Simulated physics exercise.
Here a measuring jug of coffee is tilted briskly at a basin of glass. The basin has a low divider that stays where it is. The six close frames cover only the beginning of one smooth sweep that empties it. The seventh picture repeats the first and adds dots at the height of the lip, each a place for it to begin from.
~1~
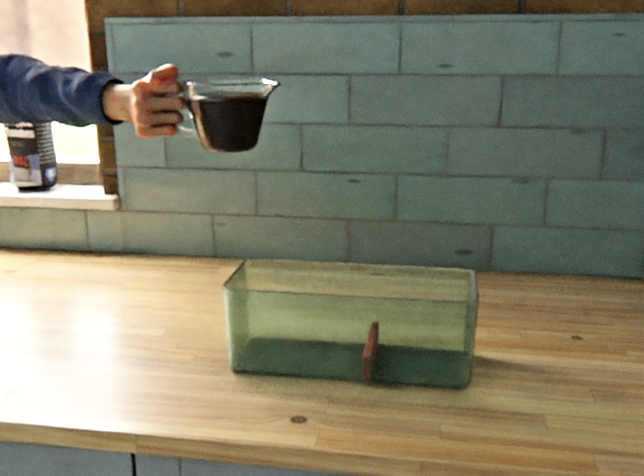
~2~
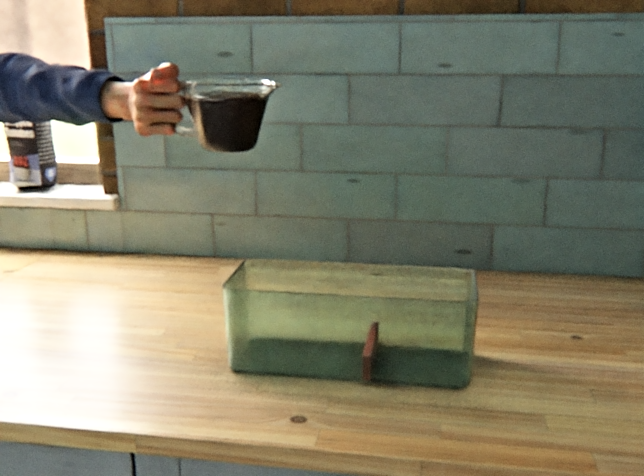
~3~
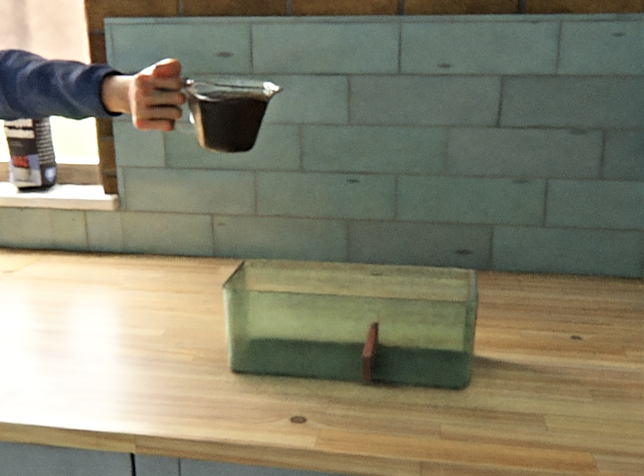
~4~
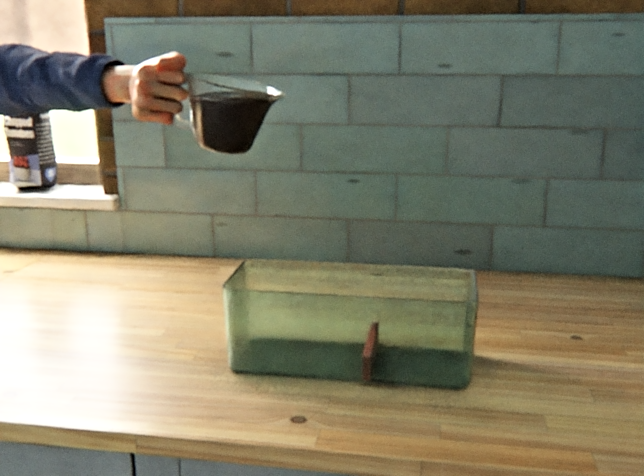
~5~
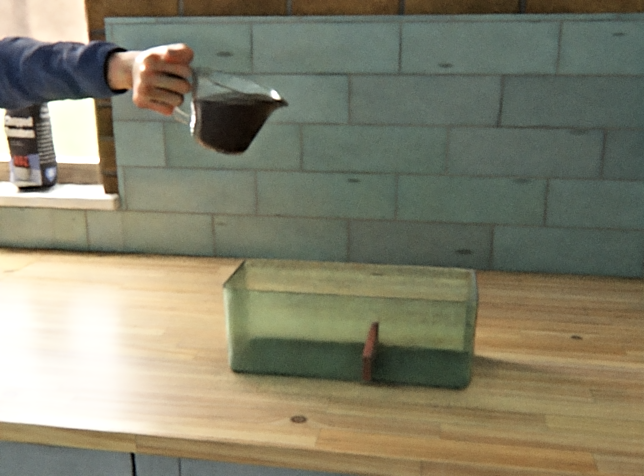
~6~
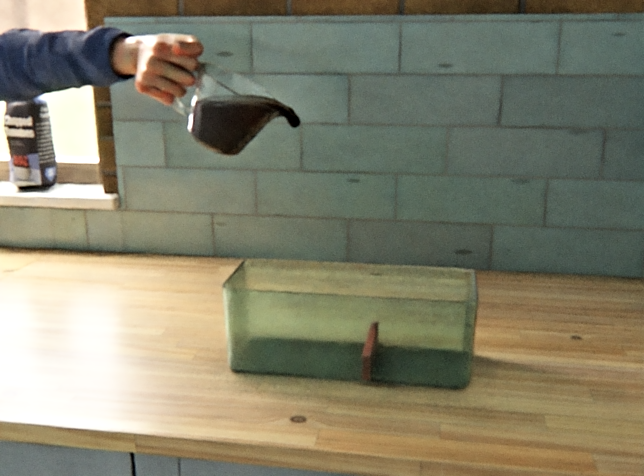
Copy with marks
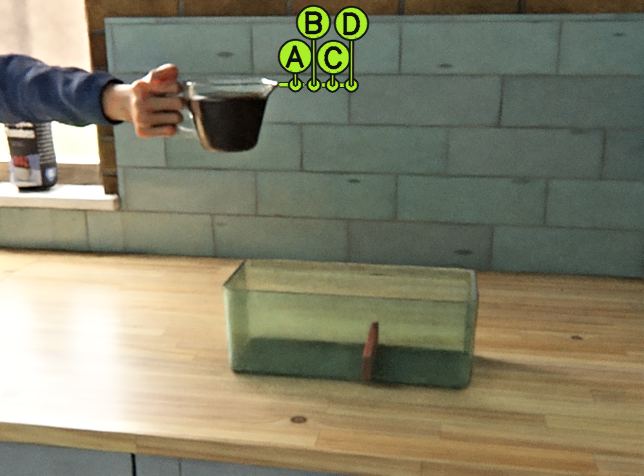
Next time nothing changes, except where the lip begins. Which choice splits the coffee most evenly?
Take B.
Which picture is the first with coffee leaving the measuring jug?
In picture 6.
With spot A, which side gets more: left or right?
The left side.
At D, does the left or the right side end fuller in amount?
The right one.
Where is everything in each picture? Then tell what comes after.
The first picture shows upright, lip at (280, 84); basin from (230, 369) to (471, 387); top of the wall at (371, 338); nothing has left yet.
The second picture shows upright, lip at (280, 85); nothing has left yet.
The third picture shows tipped about 5°, lip at (282, 90); nothing has left yet.
The fourth picture shows tipped about 12°, lip at (285, 96); nothing has left yet.
The fifth picture shows tipped about 20°, lip at (287, 105); nothing has left yet.
The sixth picture shows tipped about 30°, lip at (288, 116); coffee is over the lip, down to (296, 125).
On the marked copy, A at (295, 84); B at (313, 84); C at (332, 85); D at (351, 85).
If A is chosen, about 86 % ends left of the wall and 9 % right of it; 6 % is lost outside.
If B is chosen, about 50 % ends left of the wall and 48 % right of it.
If C is chosen, about 22 % ends left of the wall and 76 % right of it.
If D is chosen, about 12 % ends left of the wall and 86 % right of it.
